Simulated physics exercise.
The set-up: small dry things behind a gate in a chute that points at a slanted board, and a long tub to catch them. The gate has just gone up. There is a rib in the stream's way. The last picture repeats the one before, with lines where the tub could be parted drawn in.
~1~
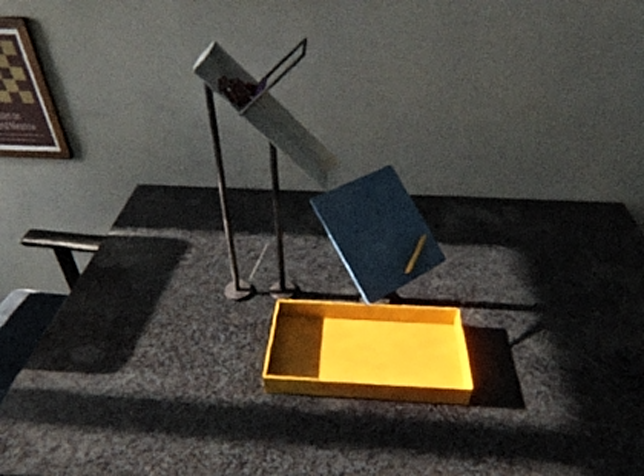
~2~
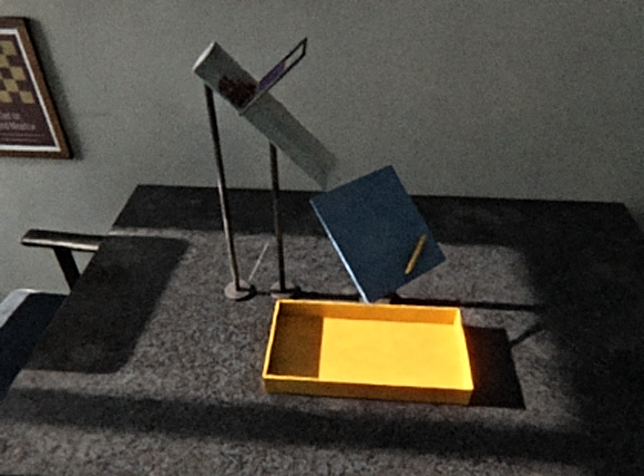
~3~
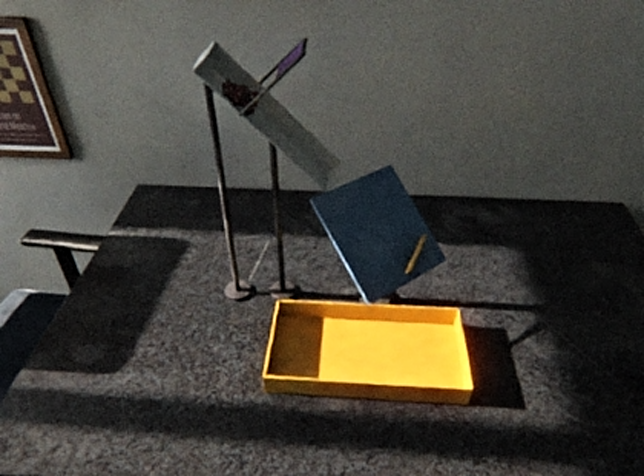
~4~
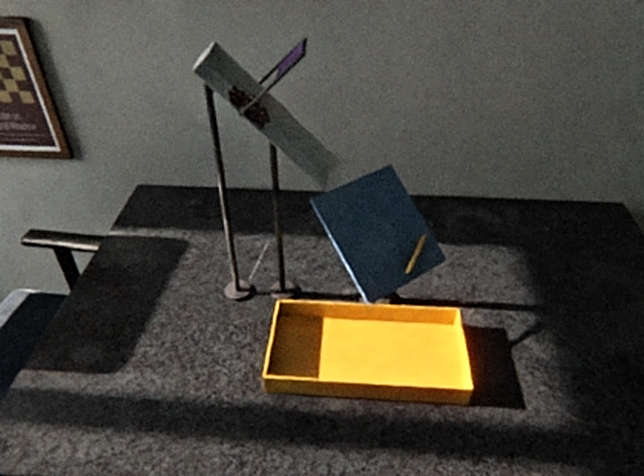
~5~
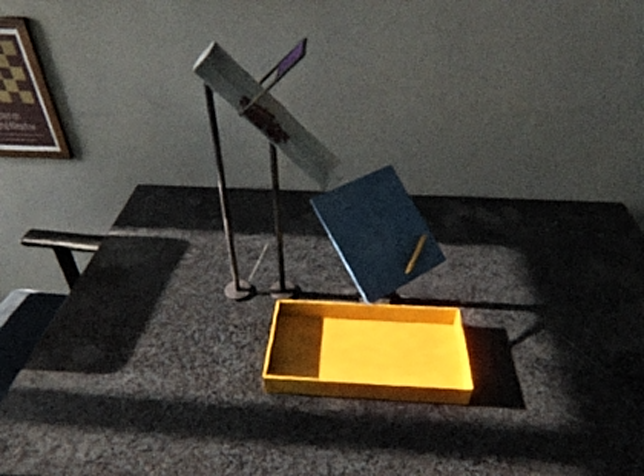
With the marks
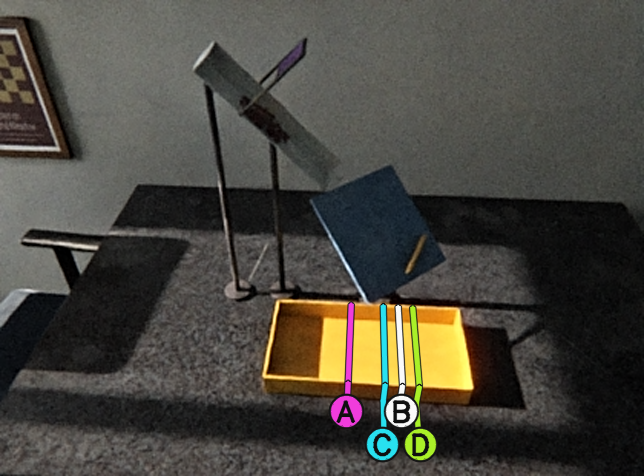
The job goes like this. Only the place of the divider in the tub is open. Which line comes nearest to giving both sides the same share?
Line D.
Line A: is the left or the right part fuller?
The right side.
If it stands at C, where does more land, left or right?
More lands on the right.
On the marked copy, line A crosses the front rim at (348, 381); line B crosses the front rim at (402, 385); line C crosses the front rim at (385, 383); line D crosses the front rim at (419, 385).
If A is chosen, of what is caught, none on the left of the divider, all on the right.
If B is chosen, of what is caught, a small part on the left of the divider, nearly all on the right.
If C is chosen, of what is caught, none on the left of the divider, all on the right.
If D is chosen, of what is caught, about half on the left of the divider, about half on the right.
